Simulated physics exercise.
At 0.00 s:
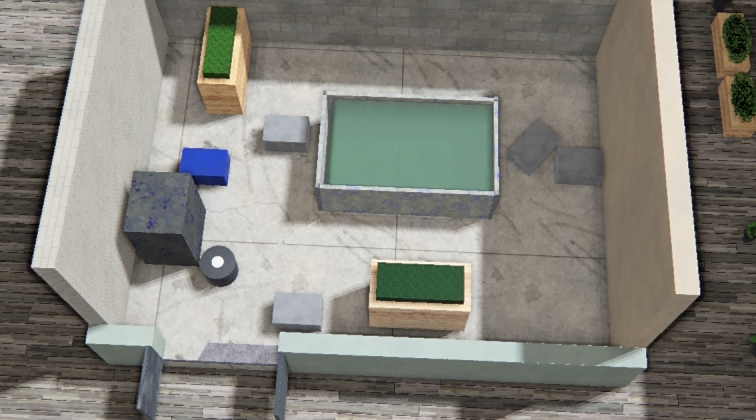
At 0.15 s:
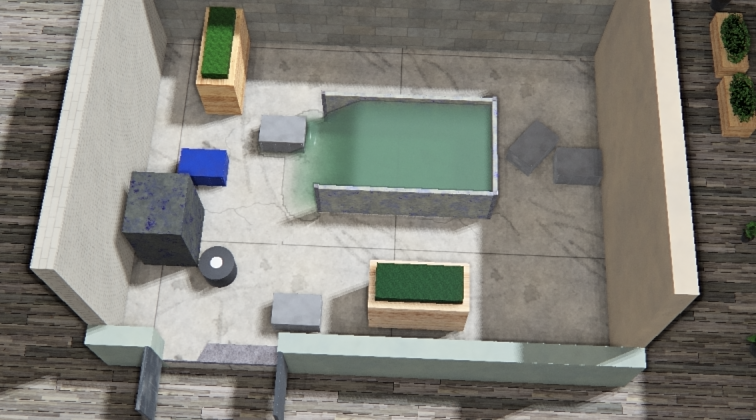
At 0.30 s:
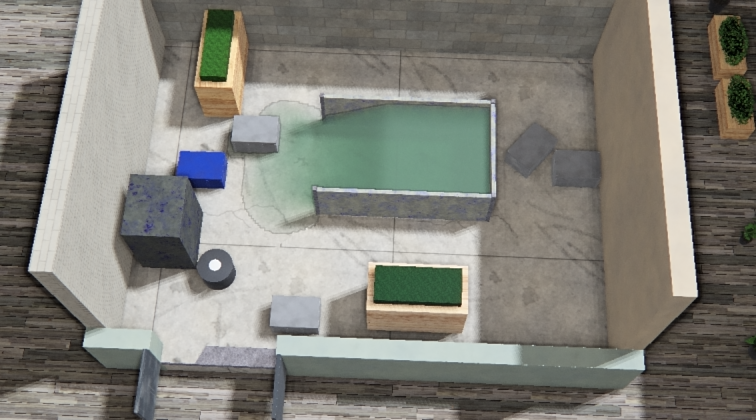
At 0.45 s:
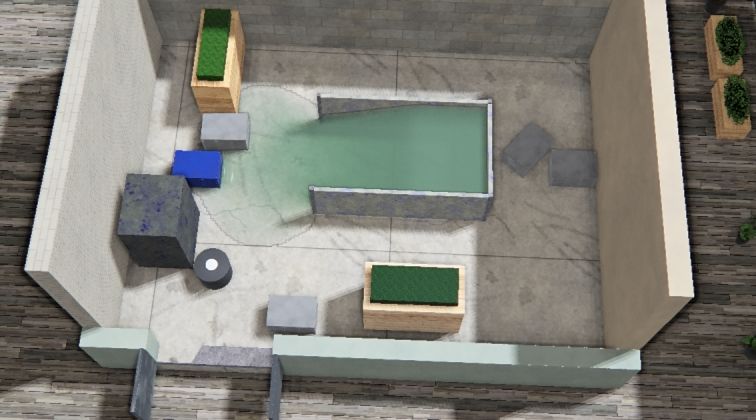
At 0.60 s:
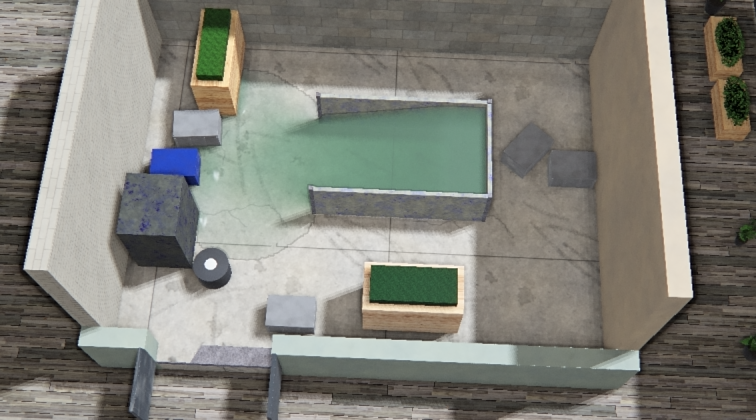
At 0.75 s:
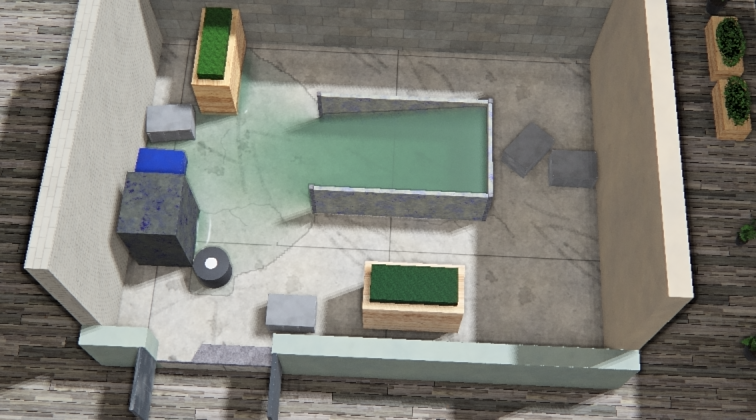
A walled yard held a tank of green water whose left side opened, and the water spread leftward across the floor, pushing a gray block and then a blue crate toward the left wall.
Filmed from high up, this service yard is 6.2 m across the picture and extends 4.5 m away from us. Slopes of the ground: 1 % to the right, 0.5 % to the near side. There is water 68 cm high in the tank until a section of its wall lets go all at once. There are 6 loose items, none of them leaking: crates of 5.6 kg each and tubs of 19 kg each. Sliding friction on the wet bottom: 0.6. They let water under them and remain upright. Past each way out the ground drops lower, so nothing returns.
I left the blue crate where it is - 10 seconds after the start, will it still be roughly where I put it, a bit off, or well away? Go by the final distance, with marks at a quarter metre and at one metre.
Displacement: Large.
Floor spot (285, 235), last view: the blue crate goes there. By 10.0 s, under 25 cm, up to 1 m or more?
Well, it is shoved a long way.
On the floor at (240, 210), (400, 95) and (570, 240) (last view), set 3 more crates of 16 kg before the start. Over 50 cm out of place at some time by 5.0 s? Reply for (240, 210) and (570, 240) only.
Order kept: Exceeds it, falls short.
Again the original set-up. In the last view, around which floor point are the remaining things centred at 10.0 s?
Near (353, 268).
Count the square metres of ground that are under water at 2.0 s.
The covered patch comes to about 13 m2.
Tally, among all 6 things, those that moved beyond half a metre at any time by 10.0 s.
Result: 5.
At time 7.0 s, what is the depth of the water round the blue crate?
10 cm or so.
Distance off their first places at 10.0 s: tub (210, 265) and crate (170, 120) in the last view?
Respectively: 120 cm / 250 cm.
After 2.0 s the blue crate is near (156, 147), 0.5 m from its start, afloat; 0 of 6 are out; 2 afloat.
After 4.5 s the blue crate is near (206, 168), 0.2 m from its start, afloat; 0 of 6 are out; 3 afloat.
After 7.0 s the blue crate is near (303, 282), 2.2 m from its start, afloat; 0 of 6 are out; 4 afloat.
After 10.0 s the blue crate is near (251, 313), 2.2 m from its start, afloat; 0 of 6 are out; 5 afloat.
